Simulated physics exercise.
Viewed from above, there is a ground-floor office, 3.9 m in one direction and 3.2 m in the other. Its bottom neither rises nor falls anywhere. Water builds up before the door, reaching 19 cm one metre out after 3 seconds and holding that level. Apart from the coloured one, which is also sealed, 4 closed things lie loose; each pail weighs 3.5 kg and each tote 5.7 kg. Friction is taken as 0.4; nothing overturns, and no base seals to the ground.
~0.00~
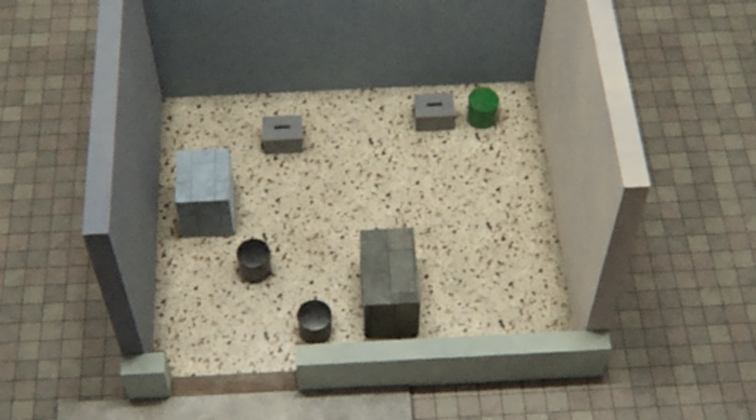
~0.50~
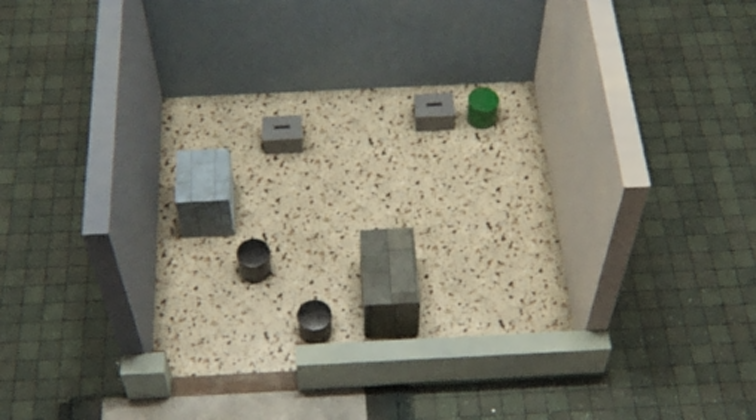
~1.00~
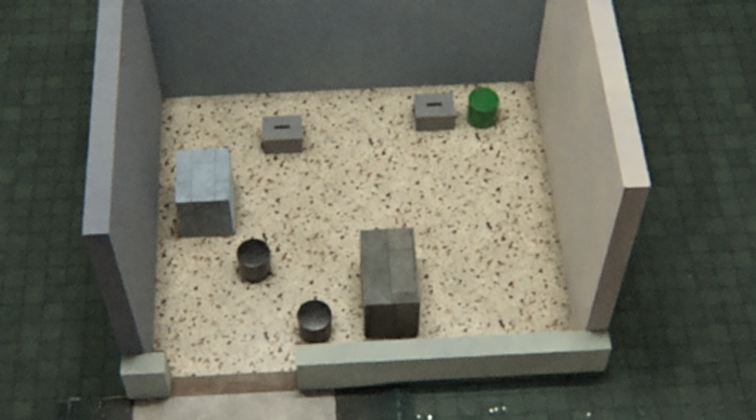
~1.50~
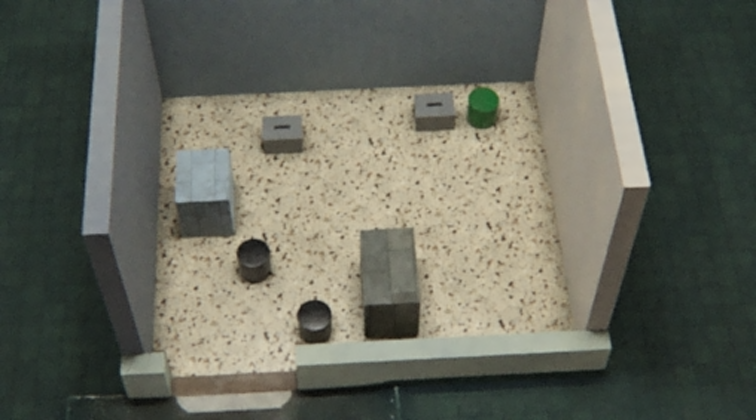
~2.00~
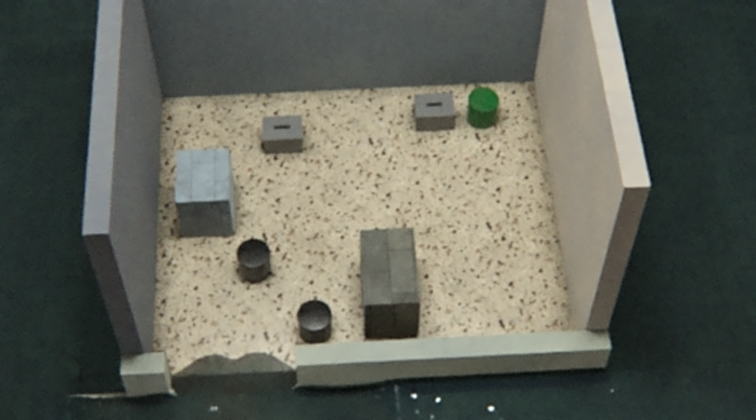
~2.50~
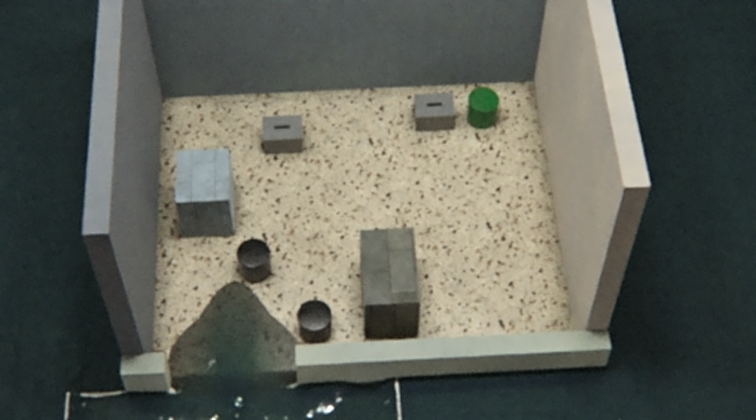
Dark water covers the paving around a walled room, then spreads in through the doorway.
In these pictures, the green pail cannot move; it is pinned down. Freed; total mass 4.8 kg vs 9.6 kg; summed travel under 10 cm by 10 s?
Watching this, neither ballast does the job.
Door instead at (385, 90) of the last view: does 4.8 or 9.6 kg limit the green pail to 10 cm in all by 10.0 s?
That way, only the big mass suffices.
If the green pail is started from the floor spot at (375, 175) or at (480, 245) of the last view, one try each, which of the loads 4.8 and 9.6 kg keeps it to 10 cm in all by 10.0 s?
In turn: No mass works; only the heavier mass works.
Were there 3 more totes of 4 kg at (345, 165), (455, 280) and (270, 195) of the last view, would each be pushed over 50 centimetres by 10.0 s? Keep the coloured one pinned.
First: Beyond the limit; second: Inside the limit; third: Beyond the limit.
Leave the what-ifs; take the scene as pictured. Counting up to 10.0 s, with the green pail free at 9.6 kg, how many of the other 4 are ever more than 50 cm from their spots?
I count 3.
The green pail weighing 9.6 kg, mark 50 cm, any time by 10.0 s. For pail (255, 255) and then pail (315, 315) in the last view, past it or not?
Respectively: Threshold exceeded and threshold not reached.
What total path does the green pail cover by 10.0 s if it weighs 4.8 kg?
140 cm in all.
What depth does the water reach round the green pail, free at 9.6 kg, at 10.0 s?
About 15 cm.
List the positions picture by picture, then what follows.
The green pail at (484, 99) rests on the ground; water covers 0.0 m2; 0 of 5 have shifted, in the first frame.
The green pail at (484, 99), on the bottom; water covers 0.0 m2; 0 of 5 have shifted, in the second frame.
The green pail at (484, 99) rests on the ground; water covers 0.0 m2; 0 of 5 have shifted, in the third frame.
The green pail at (484, 99) rests on the ground; 0.0 m2 under water; 0 of 5 have shifted, in the fourth frame.
The green pail at (484, 99), on the bottom; 0.1 m2 under water; 0 of 5 have shifted, in the fifth frame.
The green pail at (484, 99) rests on the ground; 0.7 m2 under water; 0 of 5 have shifted, in the sixth frame.
After 3.5 s the green pail would be 0 cm from its start with 4.8 kg and 0 cm from its start with 9.6 kg; 0 cm of water round it then.
After 4.5 s the green pail would be 0 cm from its start with 4.8 kg and 0 cm from its start with 9.6 kg; 0 cm of water round it then.
After 7.0 s the green pail would be 42 cm from its start with 4.8 kg and 9 cm from its start with 9.6 kg; 6 cm of water round it then.
After 10.0 s the green pail would be 112 cm from its start with 4.8 kg and 40 cm from its start with 9.6 kg; 15 cm of water round it then.
